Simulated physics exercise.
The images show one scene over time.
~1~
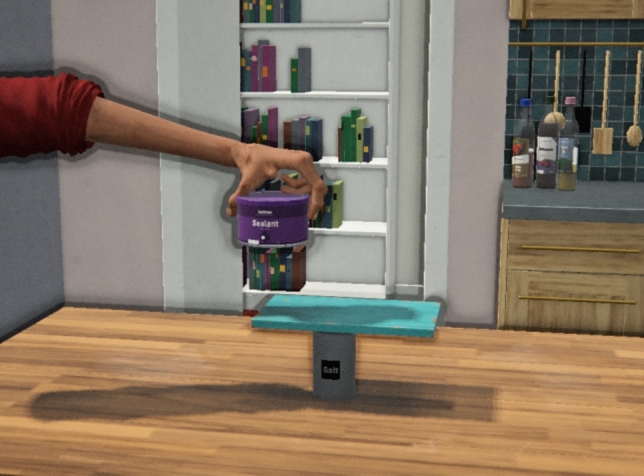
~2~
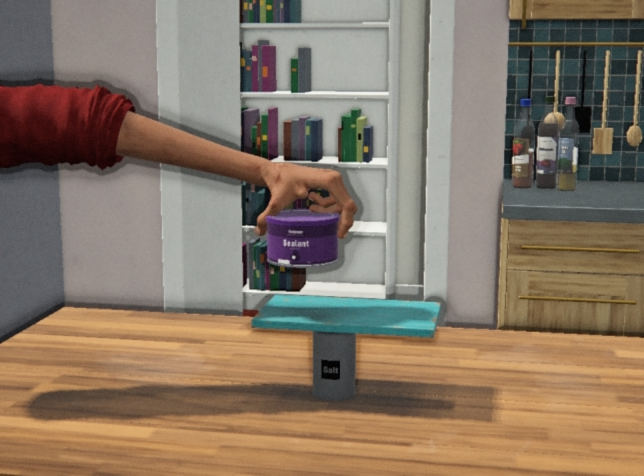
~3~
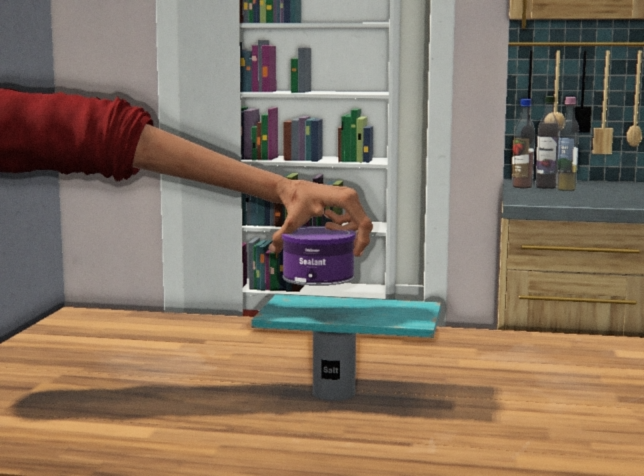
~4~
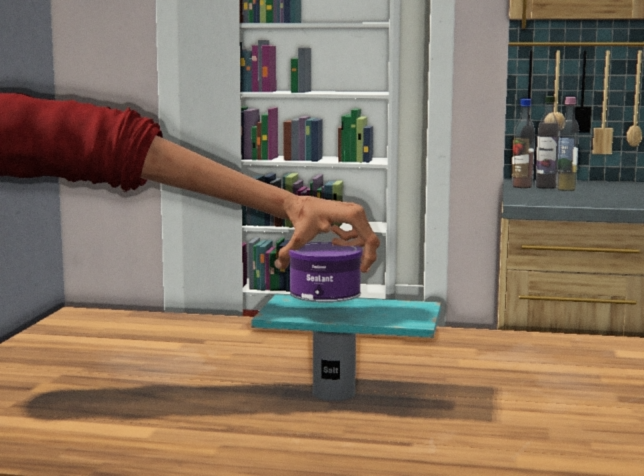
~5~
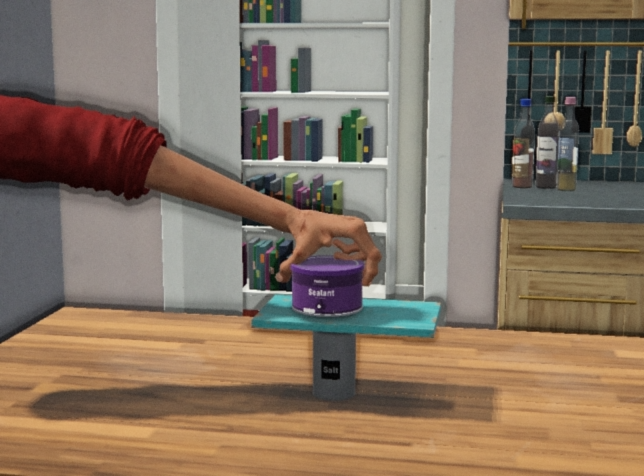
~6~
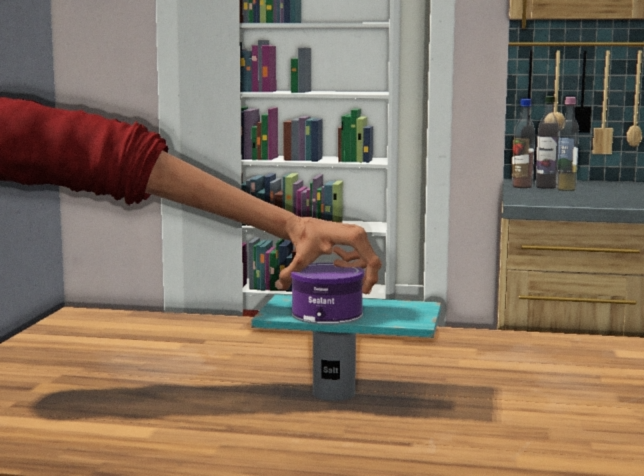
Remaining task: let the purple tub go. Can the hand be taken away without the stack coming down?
Oh, it remains standing just fine.
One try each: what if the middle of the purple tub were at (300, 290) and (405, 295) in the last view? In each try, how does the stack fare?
Stands firm, then topples.
Then, 0.80 s on from there, no change.
Then, 1.70 s on from there, purple tub resting near (327, 294).
In the end, all 3 unmoved. At the end, from the last picture's camera, purple tub near (327, 294). The stack stays up.
